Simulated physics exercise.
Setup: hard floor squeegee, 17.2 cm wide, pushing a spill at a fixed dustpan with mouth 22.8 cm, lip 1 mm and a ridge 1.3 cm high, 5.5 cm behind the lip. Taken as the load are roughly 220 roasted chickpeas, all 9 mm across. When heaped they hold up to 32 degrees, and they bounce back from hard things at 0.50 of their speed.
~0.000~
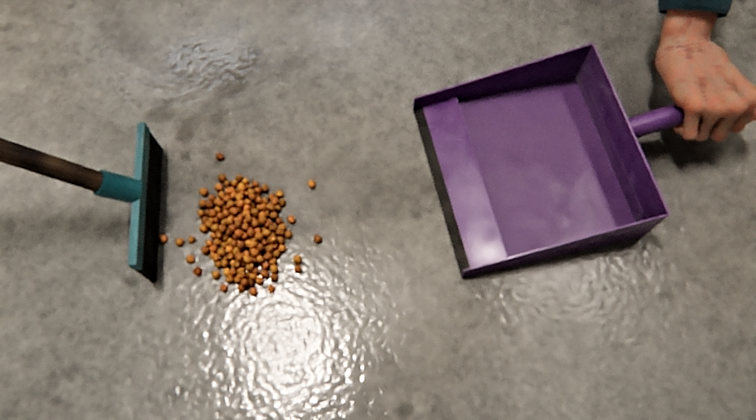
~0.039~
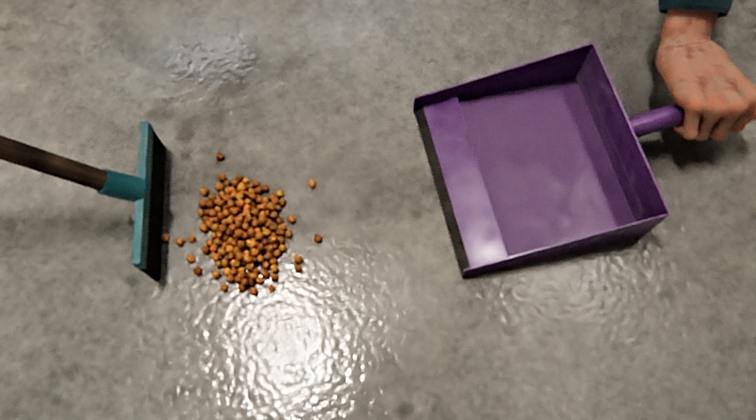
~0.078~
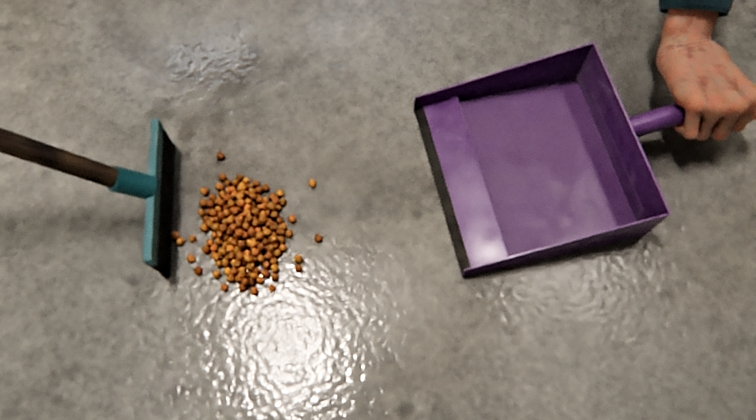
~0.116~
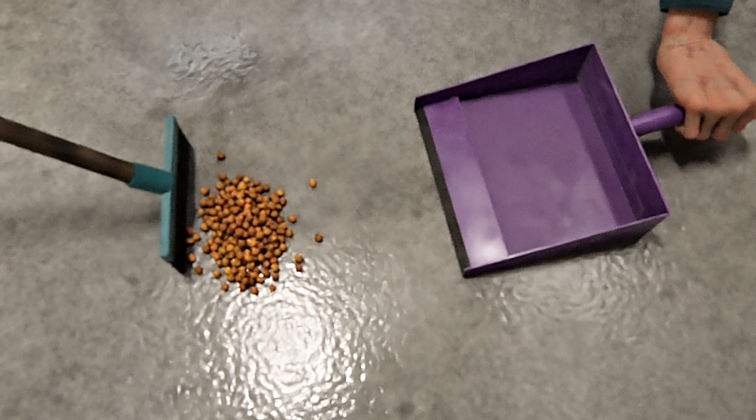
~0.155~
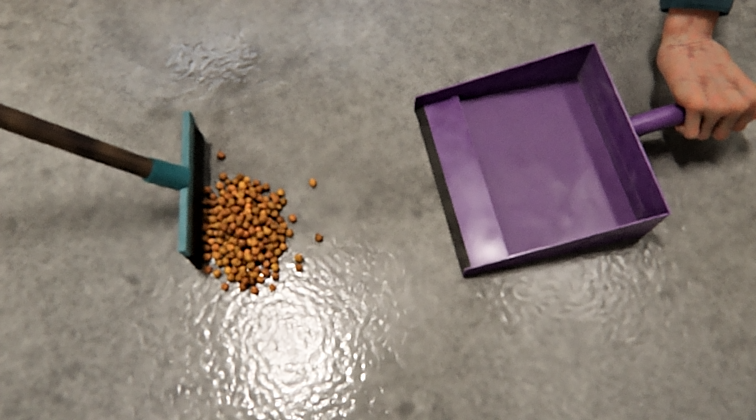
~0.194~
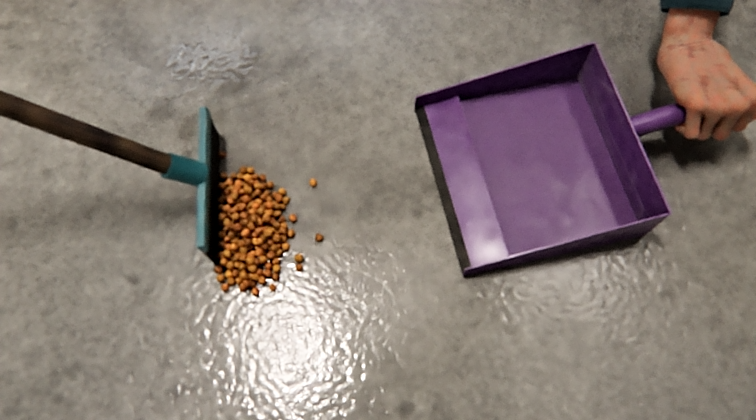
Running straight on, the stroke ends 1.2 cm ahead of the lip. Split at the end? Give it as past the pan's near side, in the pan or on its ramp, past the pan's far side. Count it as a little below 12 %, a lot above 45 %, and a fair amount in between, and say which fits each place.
Near side: A little, pan: A fair amount, far side: A little.
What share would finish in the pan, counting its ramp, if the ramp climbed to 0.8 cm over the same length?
That change would give about 25 per cent.
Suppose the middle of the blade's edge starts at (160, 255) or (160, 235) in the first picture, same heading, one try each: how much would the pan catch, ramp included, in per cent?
Some 40 and 35 per cent.
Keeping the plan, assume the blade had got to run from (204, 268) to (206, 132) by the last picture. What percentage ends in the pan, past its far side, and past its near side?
You'd see pan at 40, far at 0 and near at 15.
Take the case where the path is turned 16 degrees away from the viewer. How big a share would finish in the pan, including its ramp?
5 %.
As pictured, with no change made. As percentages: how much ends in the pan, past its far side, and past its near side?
In per cent - near side 0, pan 20, far side 0.
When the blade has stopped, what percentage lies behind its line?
Estimate: About 45 %.
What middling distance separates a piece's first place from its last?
Median: Approx. 22 cm.
Then, at 0.44 s, middle of the blade 14 cm from the lip; 0 % over the lip, far side 0 %, near side 0 %.
After 0.60 s, middle of the blade 7 cm from the lip; 0 % over the lip, far side 0 %, near side 0 %.
After 0.89 s, middle of the blade 2 cm from the lip; 20 % over the lip, far side 0 %, near side 0 %.
In the end, at 1.4 s, near side 0 %, pan 20 %, far side 0 %, in front of the lip or behind the blade 75 %.
